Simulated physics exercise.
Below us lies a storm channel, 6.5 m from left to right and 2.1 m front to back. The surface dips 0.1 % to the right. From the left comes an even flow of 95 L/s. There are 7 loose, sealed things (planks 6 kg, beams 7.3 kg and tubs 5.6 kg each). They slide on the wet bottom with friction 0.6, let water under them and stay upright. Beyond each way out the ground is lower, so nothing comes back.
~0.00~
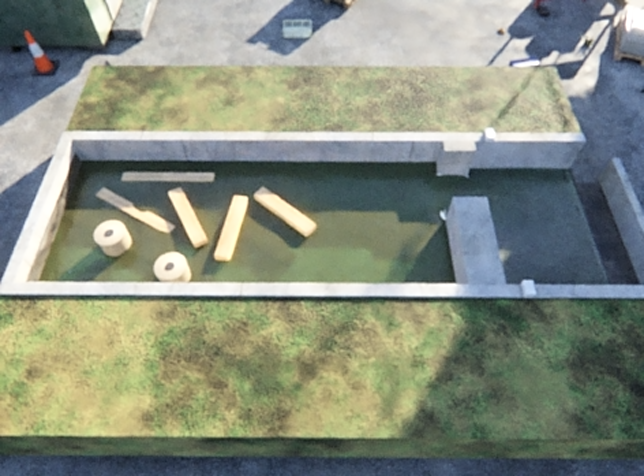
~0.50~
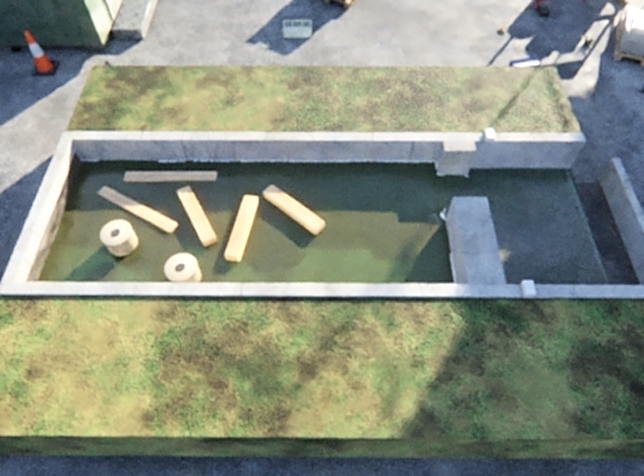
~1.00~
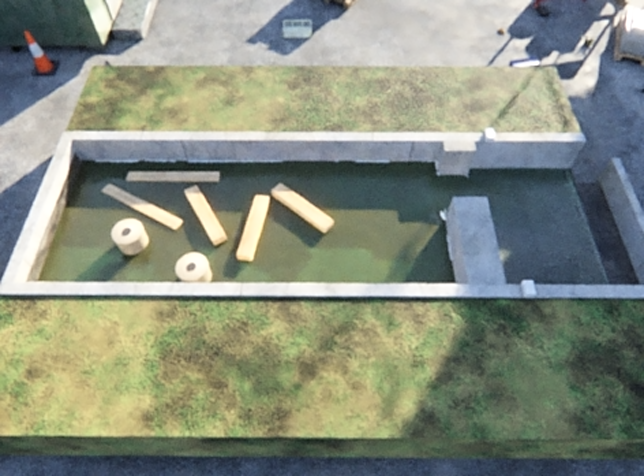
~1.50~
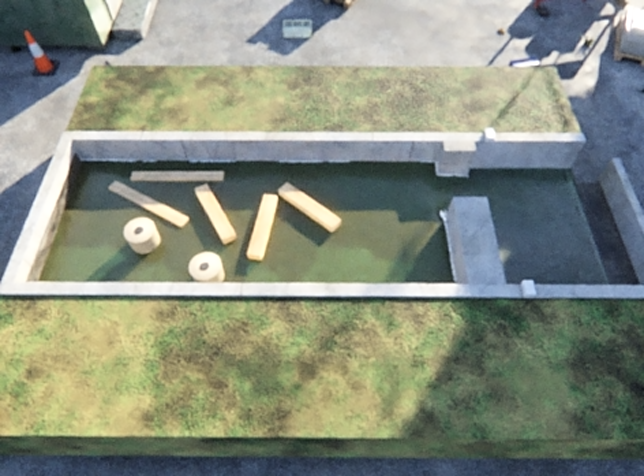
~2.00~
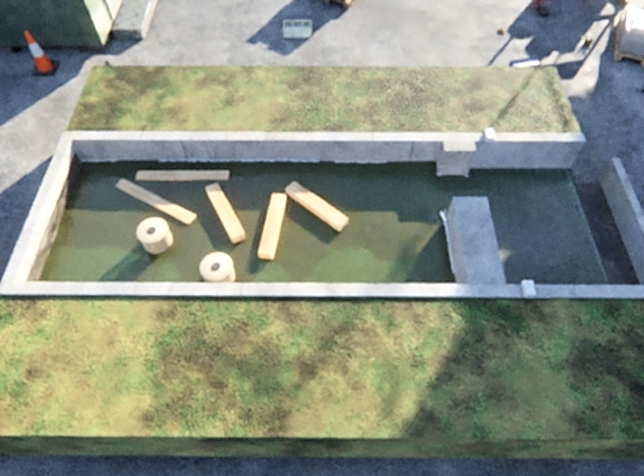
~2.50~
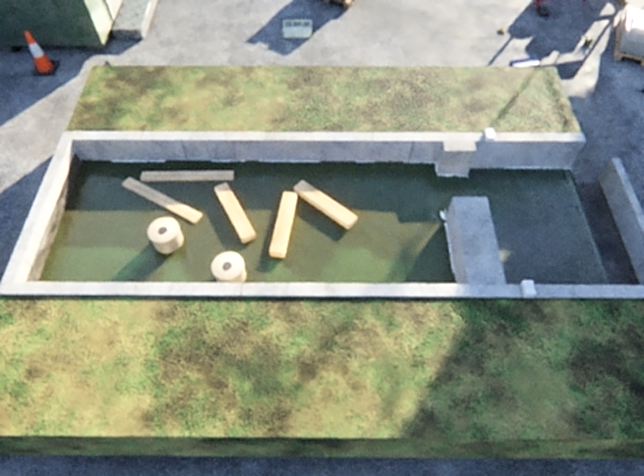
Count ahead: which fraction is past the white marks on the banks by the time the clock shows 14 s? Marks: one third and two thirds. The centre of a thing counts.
It is from one to two thirds.
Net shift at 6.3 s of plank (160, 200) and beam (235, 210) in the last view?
In that order: 100 cm, 140 cm.
After 3.5 s 0 of 7 are over the mark; 7 afloat.
After 6.3 s 0 of 7 are over the mark; 7 afloat.
After 10.0 s 2 of 7 are over the mark; 5 afloat.
After 14.0 s 3 of 7 are over the mark; 4 afloat.
